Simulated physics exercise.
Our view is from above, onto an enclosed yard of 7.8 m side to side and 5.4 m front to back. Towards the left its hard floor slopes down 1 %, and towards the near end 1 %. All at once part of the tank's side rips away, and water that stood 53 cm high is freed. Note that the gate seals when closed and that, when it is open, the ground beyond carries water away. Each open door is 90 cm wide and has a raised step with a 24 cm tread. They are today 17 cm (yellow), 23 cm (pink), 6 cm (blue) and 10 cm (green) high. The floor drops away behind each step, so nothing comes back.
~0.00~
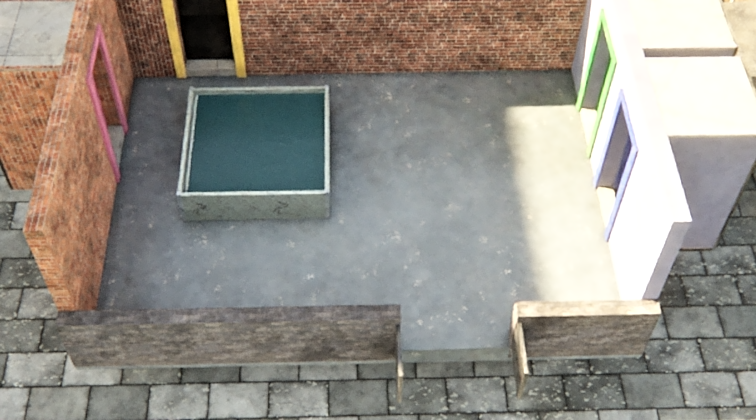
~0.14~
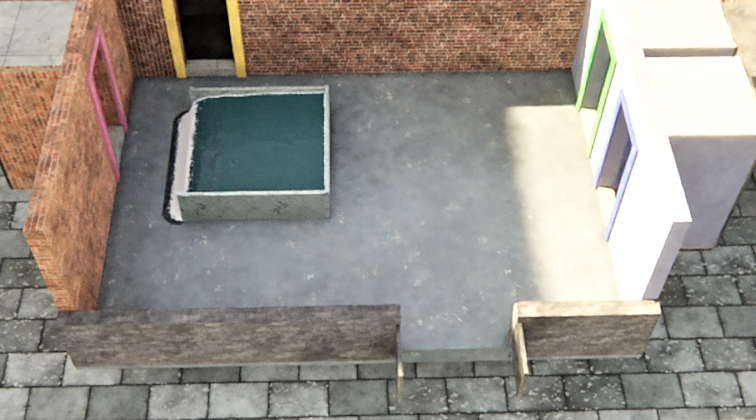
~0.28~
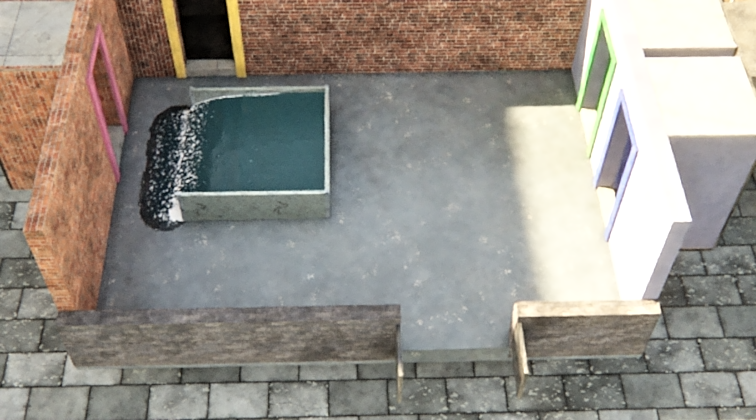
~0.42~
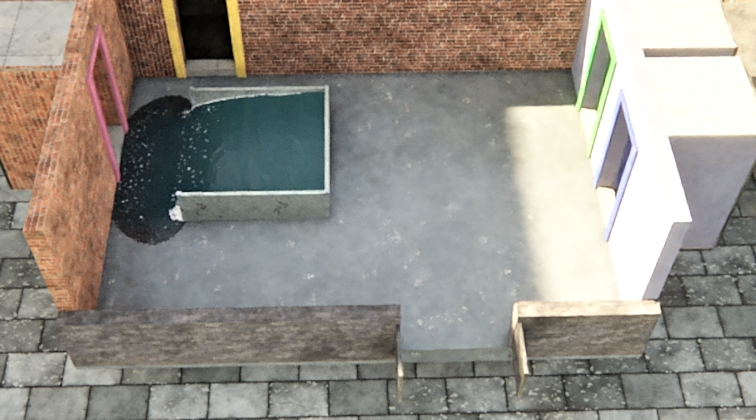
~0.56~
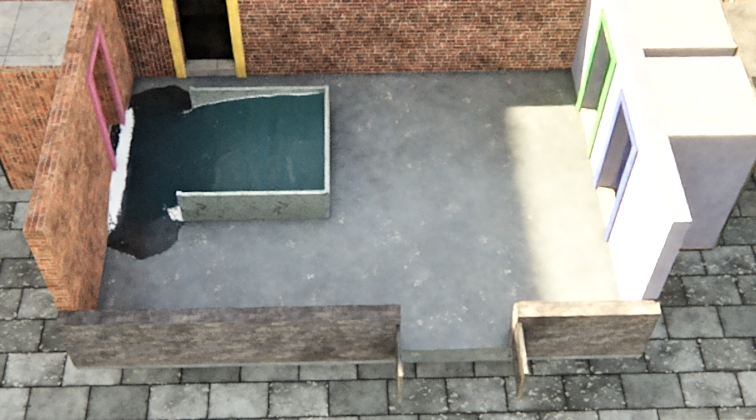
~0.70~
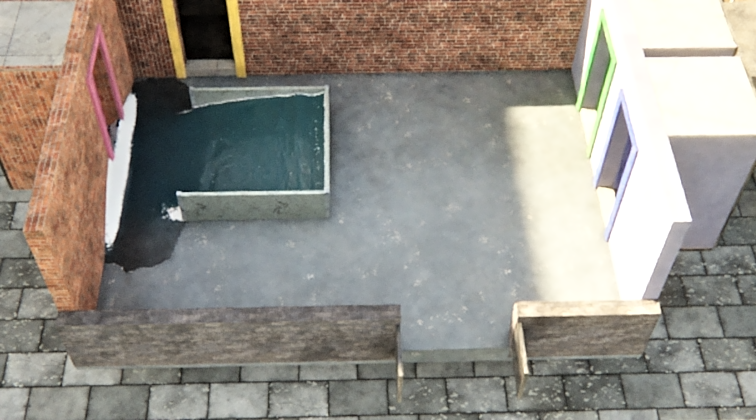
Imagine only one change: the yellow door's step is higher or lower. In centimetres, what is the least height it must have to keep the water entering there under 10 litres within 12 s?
14 cm.
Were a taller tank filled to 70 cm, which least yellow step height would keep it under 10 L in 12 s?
I'd go with near 18 cm then.
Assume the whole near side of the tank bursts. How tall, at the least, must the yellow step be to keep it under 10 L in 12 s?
Then 12.5 cm.
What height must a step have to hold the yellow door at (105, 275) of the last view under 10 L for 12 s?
You'd want it roughly 13.5 cm high.
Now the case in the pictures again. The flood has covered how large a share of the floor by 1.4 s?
15 %.
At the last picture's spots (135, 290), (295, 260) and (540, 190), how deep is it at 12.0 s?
Roughly 9, 5 and 4 centimetres.
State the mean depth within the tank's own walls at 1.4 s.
I'd put it near 31 cm.
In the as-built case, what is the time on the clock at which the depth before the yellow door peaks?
The level tops out around 3.4 s.
After 1.4 s water covers 15 % of the floor, deepest (42 cm) near (120, 171); it has not reached the yellow door.
After 3.0 s water covers 30 % of the floor, deepest (34 cm) near (93, 333); 18 cm at the yellow door, 0 litres in over its 17 cm step.
After 12.0 s water covers 95 % of the floor, deepest (12 cm) near (91, 343); 5 cm at the yellow door, 4 litres in over its 17 cm step.
At the yellow door as built, the water arrived by 1.7 s and peaked near 18 cm at 3.4 s.
With a step of 13 cm, 14 litres would have come in within the 12 s; with 18 cm, 3 litres. So under 10 litres takes about 14 cm.
